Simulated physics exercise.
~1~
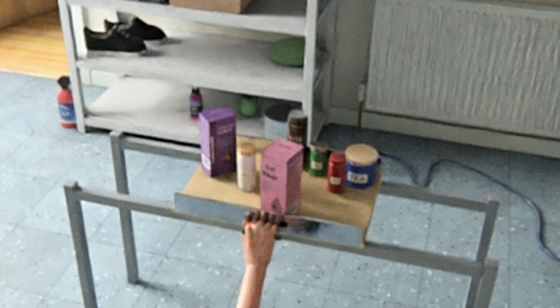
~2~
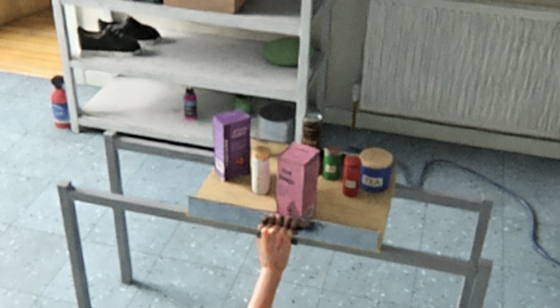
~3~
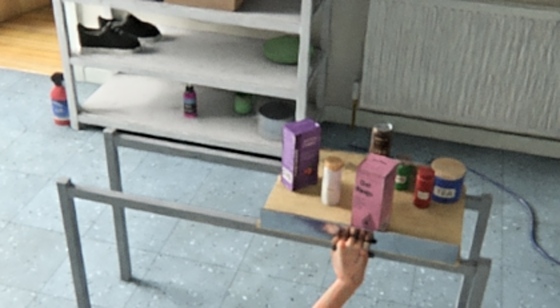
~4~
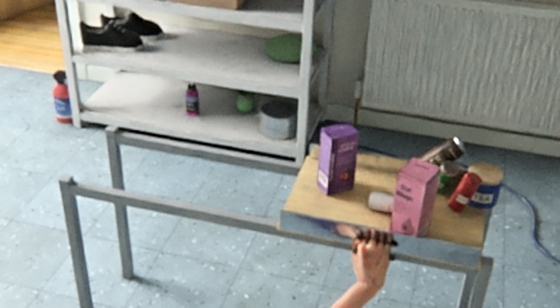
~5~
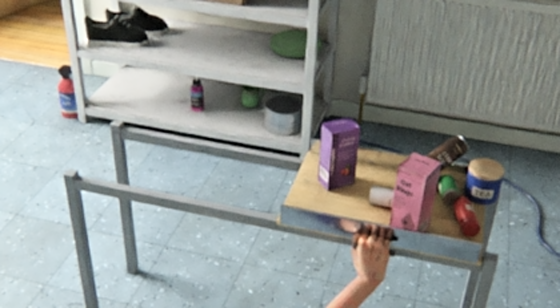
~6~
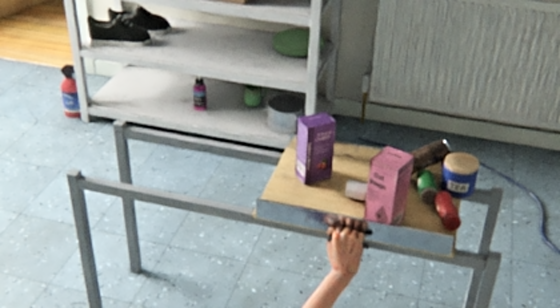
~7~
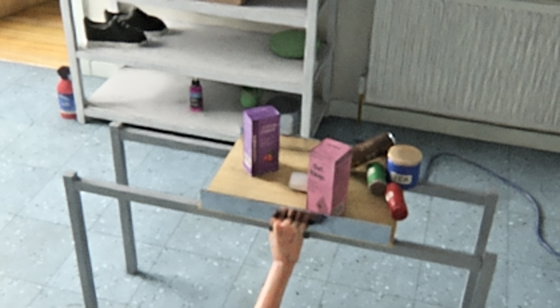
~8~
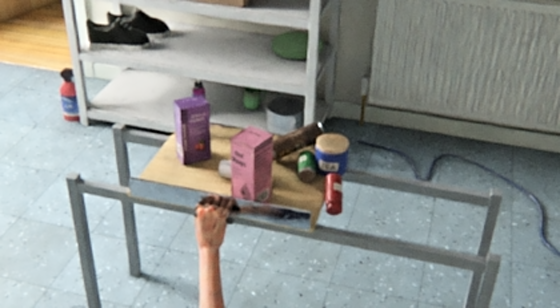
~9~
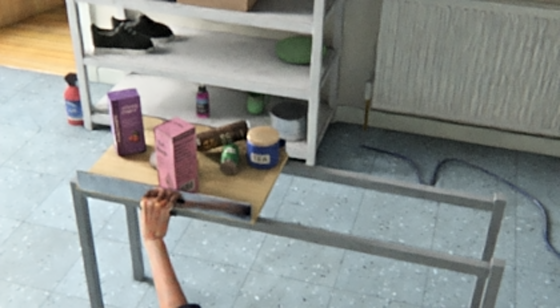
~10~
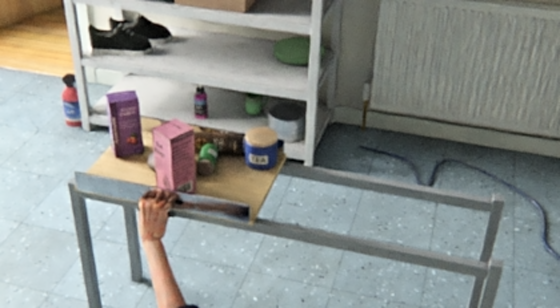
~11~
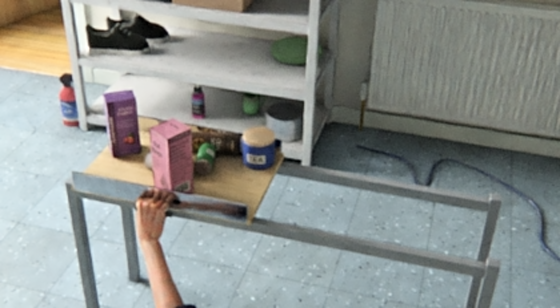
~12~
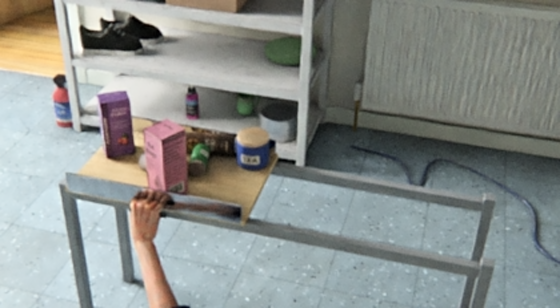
A hand slides a wooden tray of containers along a grey metal frame, seen from above in a room with blue floor tiles, white shelves and a radiator behind. Purple and pink cartons stand among white, red and green shakers, a brown can and a blue jar. The tray moves right and stops, and the shakers and can topple. The hand then draws it left to the far end, and the red shaker drops out of sight on the way. Finally the tray rests there, both cartons and the jar upright, the can and remaining shakers lying down.
